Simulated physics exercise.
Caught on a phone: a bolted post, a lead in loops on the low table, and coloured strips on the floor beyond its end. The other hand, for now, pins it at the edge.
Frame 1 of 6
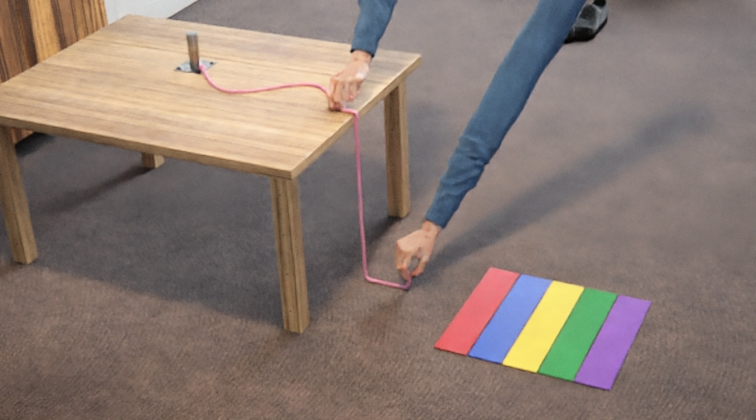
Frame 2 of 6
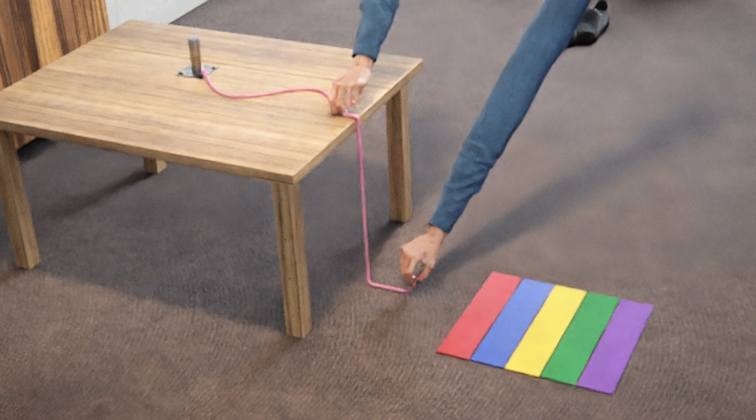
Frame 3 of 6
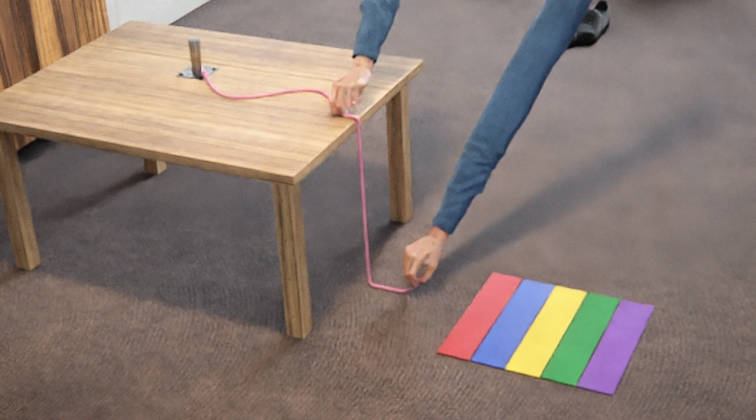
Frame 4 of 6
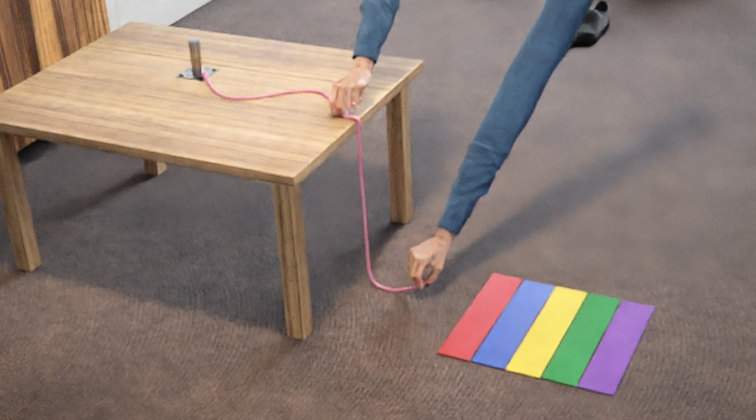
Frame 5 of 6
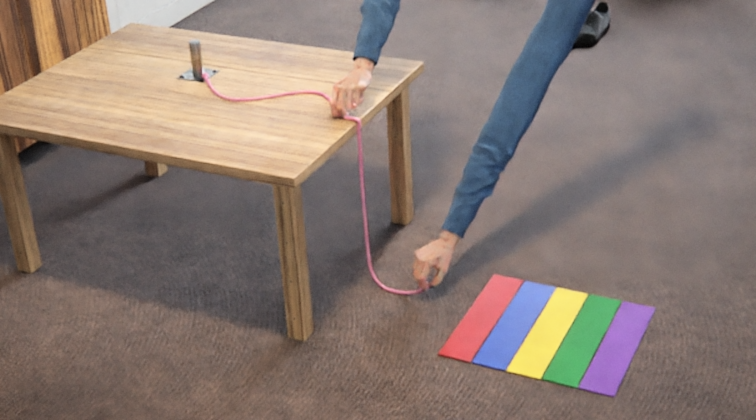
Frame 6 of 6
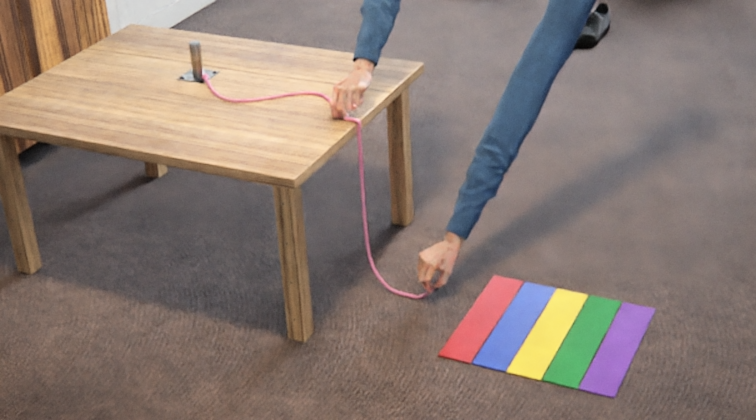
A hand holding the end of a pink cord near the floor shifts slightly right, toward the coloured strips, and the hanging length curves a little, while another hand keeps the cord pressed at the wooden table's edge.
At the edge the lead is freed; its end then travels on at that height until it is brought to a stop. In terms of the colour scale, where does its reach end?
At green.
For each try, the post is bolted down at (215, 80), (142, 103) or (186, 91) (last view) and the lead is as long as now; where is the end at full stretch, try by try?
The places are (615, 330), (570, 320) and (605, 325).
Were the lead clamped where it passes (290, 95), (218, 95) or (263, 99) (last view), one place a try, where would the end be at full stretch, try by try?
The pixel places are (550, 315), (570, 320) and (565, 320), one per try.
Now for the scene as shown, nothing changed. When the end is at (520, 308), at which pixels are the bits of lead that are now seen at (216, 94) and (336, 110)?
One heads to (243, 85) and the other heads to (366, 126).
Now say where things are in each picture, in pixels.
End (410, 277); red (461, 336); blue (494, 344); yellow (529, 352); green (564, 360); purple (600, 369), in the first picture.
End (414, 282); lead through (211, 85) (268, 94) (329, 97) (359, 133) (364, 205) (368, 269), in the second picture.
End (417, 283), in the third picture.
End (423, 285); lead through (211, 86) (268, 96) (330, 99) (359, 135) (364, 207) (369, 271), in the fourth picture.
End (428, 287), in the fifth picture.
End (432, 289); lead through (212, 89) (269, 98) (330, 101) (359, 137) (364, 209) (377, 273), in the sixth picture.
Soon after, end near (520, 308); over blue.
Then, end near (561, 317); over yellow.
At full stretch, end near (587, 323); over green. It halts on the green strip.
